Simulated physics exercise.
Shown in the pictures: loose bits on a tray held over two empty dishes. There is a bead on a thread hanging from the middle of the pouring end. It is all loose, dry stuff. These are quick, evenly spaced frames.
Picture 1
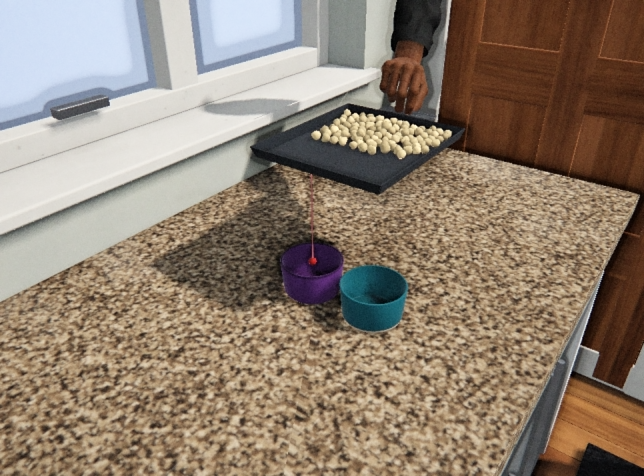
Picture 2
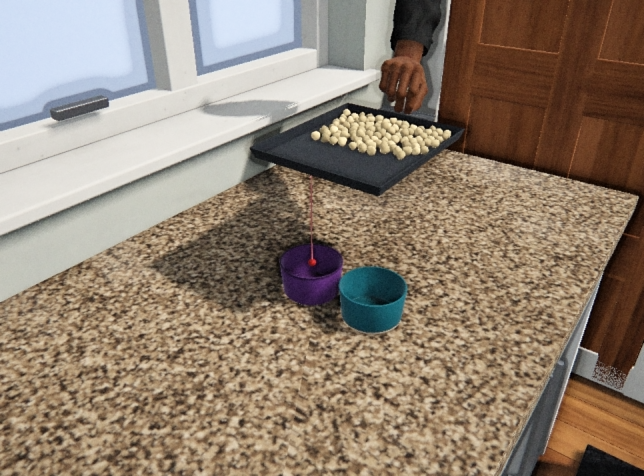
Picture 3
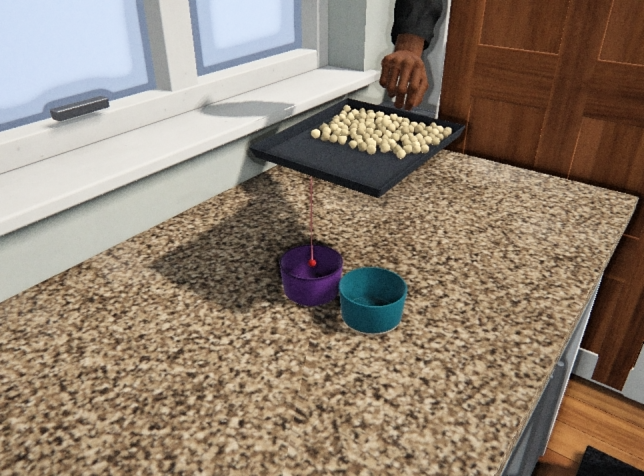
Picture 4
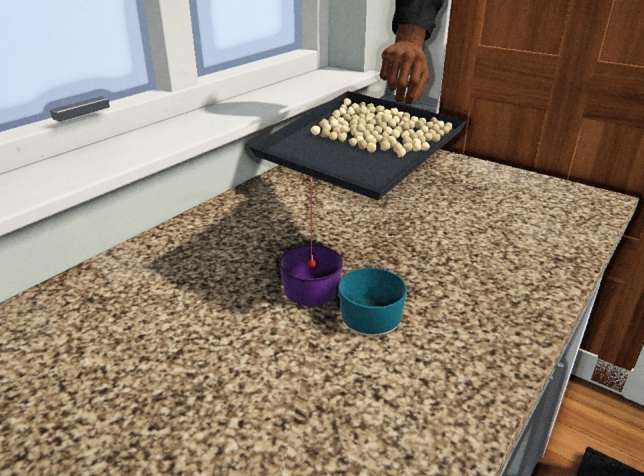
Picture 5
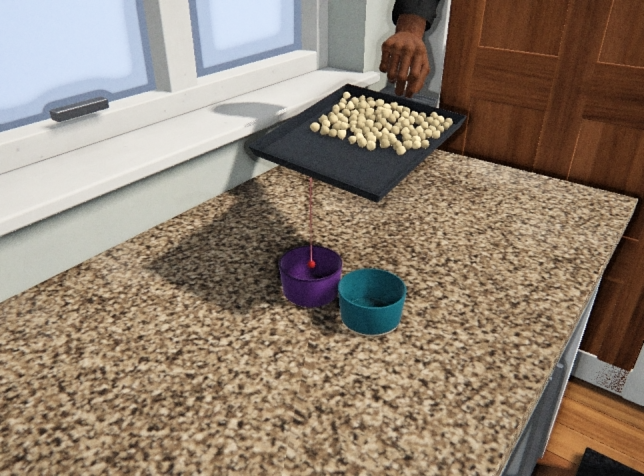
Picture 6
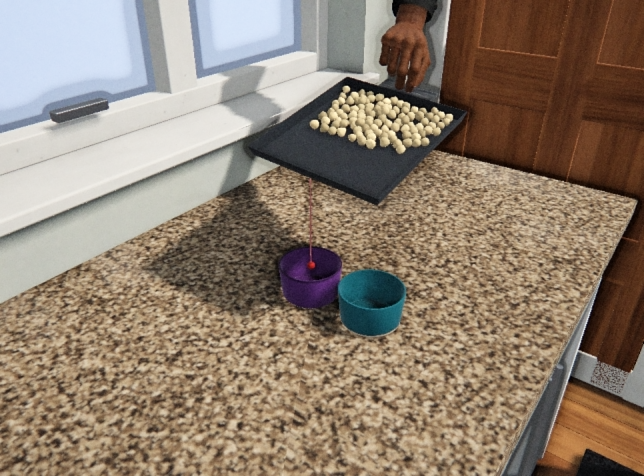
On a speckled stone counter beside a window, a hand holds a dark tray of pale, round nuts above a purple dish and a teal dish, with a red bead hanging on a thread. The tray starts out level, then slowly tilts slightly, its near right corner dipping lowest, while the dishes stay put.
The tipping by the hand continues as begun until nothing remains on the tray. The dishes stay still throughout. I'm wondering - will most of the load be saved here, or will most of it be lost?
Most of it is lost.
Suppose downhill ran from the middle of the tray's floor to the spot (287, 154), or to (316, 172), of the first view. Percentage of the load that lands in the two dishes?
Roughly 10 % in the first case and 0 % in the second.
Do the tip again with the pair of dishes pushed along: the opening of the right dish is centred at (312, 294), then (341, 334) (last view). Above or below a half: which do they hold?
So that's a lesser portion the first time round, a lesser portion the second.
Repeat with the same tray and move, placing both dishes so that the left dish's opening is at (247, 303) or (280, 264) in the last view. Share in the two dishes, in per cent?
You'd get near 0 per cent and afterwards near 50 per cent.
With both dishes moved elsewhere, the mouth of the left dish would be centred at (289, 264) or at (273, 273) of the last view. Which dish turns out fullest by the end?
Place 1: The one on the right side; place 2: The one on the right side.
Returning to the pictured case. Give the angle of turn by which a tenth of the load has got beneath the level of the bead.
55 degrees.
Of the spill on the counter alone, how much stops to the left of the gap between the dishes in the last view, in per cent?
Close to 60 per cent.
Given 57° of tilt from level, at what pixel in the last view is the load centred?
The middle of the pieces sits at roughly (363, 167).
Soon after the last picture, tray tipped steeply; most on the tray; a small part outside both; a small part in the air.
A little later, tray tipped right over; a small part on the tray; about a quarter in the right dish; about half outside both; about a quarter in the air.
Later still, tray tipped past a quarter turn; about a third in the right dish; about two thirds outside both.
At rest, tray tipped past a quarter turn; about a third in the right dish; none in the left dish; about two thirds outside both.
